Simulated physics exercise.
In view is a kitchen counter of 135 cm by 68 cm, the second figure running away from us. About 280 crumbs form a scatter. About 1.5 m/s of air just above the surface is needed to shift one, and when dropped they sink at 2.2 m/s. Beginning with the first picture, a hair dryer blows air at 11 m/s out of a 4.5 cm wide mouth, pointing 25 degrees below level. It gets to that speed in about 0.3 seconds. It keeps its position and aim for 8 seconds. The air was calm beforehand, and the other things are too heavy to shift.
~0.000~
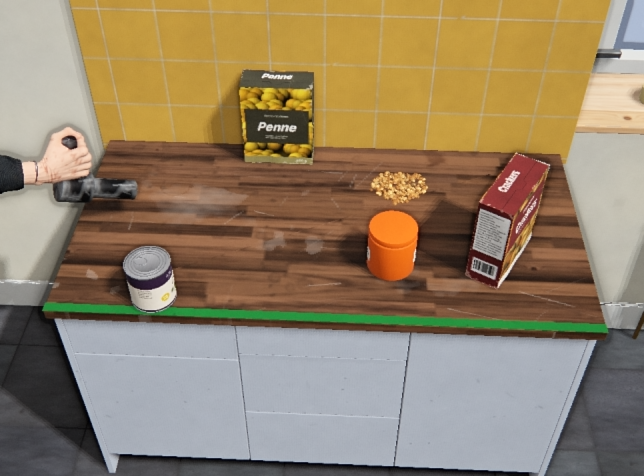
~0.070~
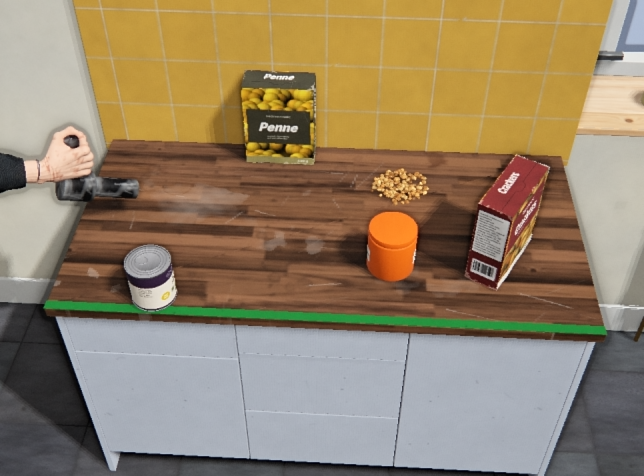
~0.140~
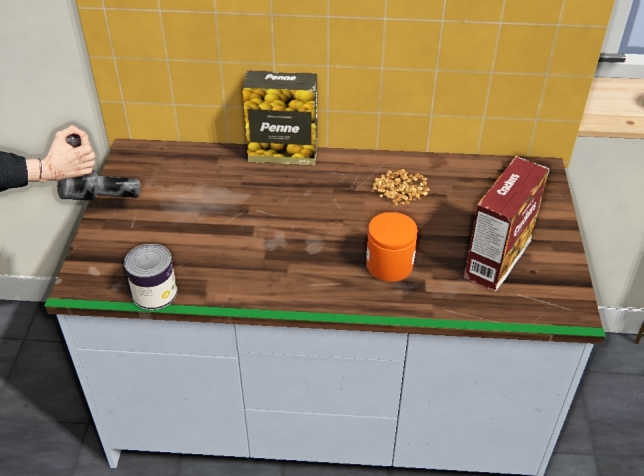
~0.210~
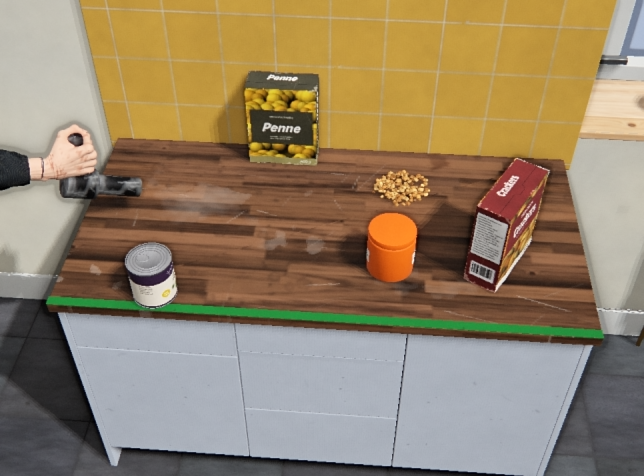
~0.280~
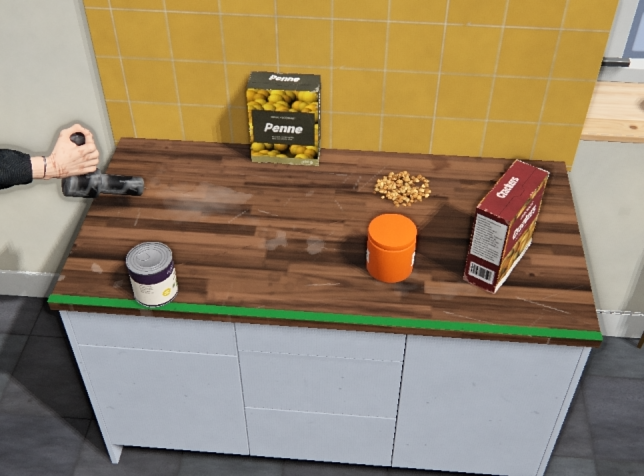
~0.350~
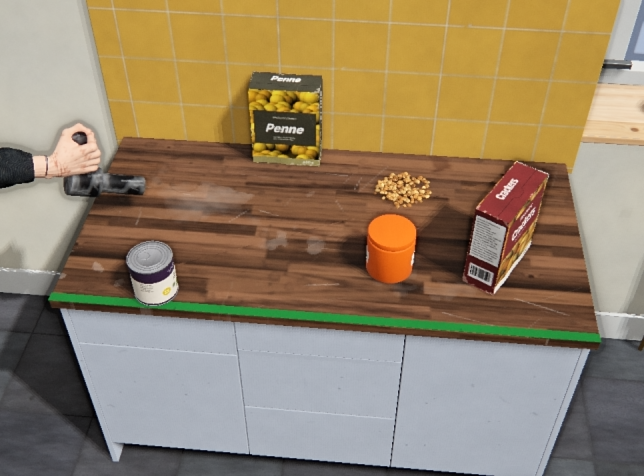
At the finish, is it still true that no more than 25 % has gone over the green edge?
Yes, it is still true.
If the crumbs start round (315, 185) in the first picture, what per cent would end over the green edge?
About 0 %.
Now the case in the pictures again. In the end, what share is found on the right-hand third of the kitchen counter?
Something close to 15 % ends up there.
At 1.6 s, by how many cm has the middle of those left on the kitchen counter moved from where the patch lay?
Centre offset: Approx. 35 cm.
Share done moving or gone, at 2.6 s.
I reckon around 80 per cent.
After 1.6 s the count stands so, 0 % are over the green edge; the middle of those still in play is near (531, 195).
After 2.6 s the count stands so, 0 % are over the green edge; the middle of those still in play is near (540, 204).
After 4.4 s the count stands so, 0 % are over the green edge; the middle of those still in play is near (538, 203).
After 8.0 s, at the end, 0 % are over the green edge.
